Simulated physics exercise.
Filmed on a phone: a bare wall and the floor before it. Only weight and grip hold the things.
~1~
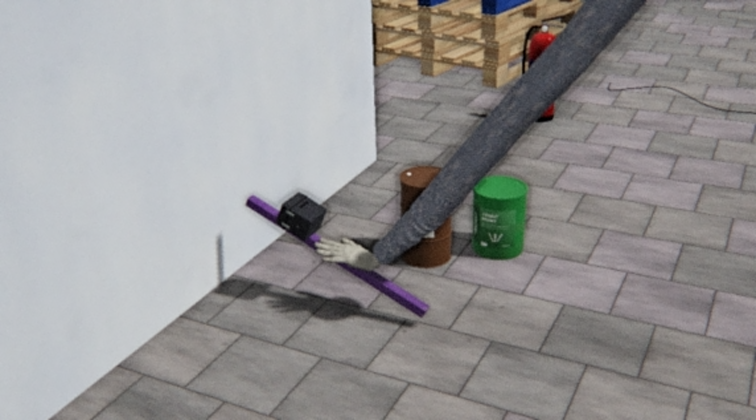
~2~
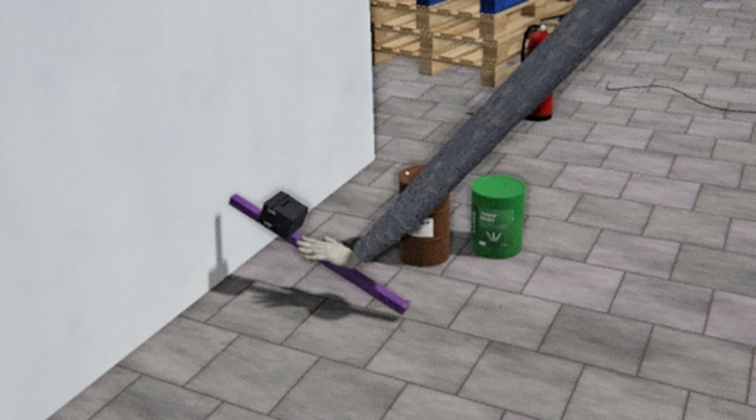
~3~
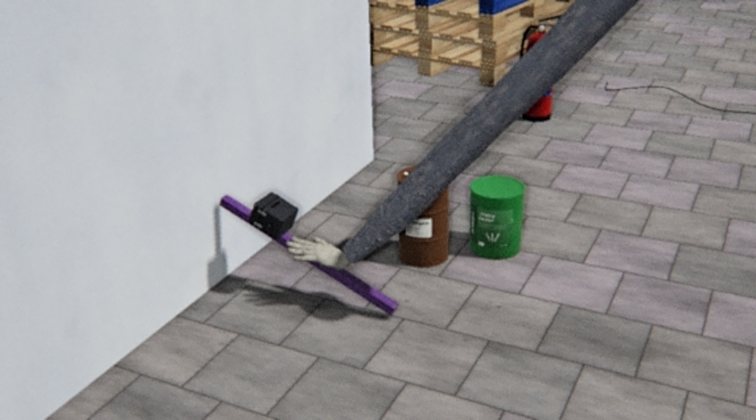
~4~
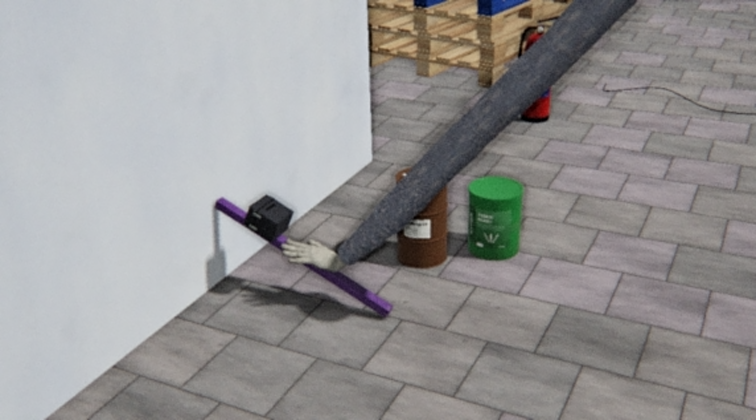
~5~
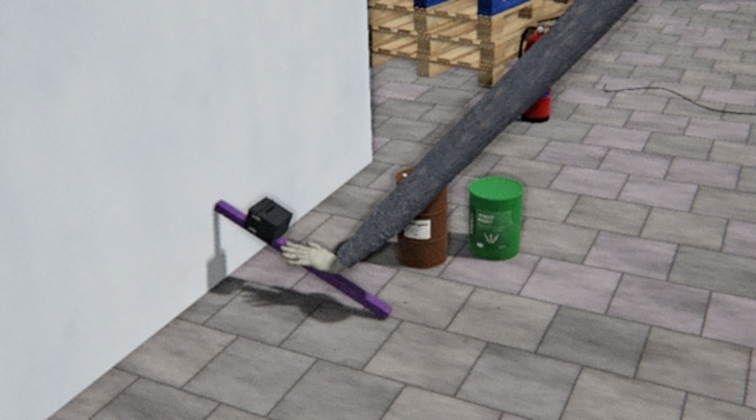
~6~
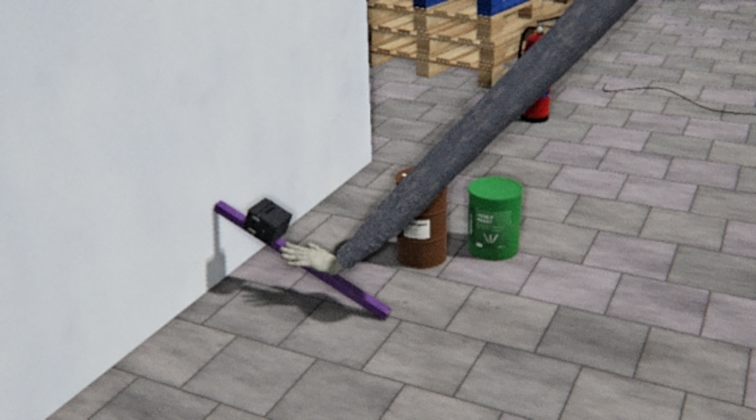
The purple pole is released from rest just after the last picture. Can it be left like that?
In the end the pole slides down.
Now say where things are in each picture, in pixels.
In the first picture, not yet at the wall; purple pole (335, 254); green pail (499, 218).
In the second picture, not yet at the wall; purple pole (317, 252); green pail (497, 217).
In the third picture, not yet at the wall; purple pole (307, 253); green pail (496, 218).
In the fourth picture, not yet at the wall; purple pole (302, 256); green pail (495, 218).
In the fifth picture, leant on the wall, still held; purple pole (301, 258); green pail (495, 219).
In the sixth picture, leant on the wall, still held; purple pole (300, 259); green pail (494, 219).
Then, 0.30 s on from there, purple pole 18° lower than it was left near (310, 287).
Then, 0.50 s on from there, purple pole 23° lower than it was left near (312, 295).
In the end, moved from the start, purple pole; the other 2 unmoved. At the end, from the last picture's camera, purple pole near (312, 296). The pole slips out.
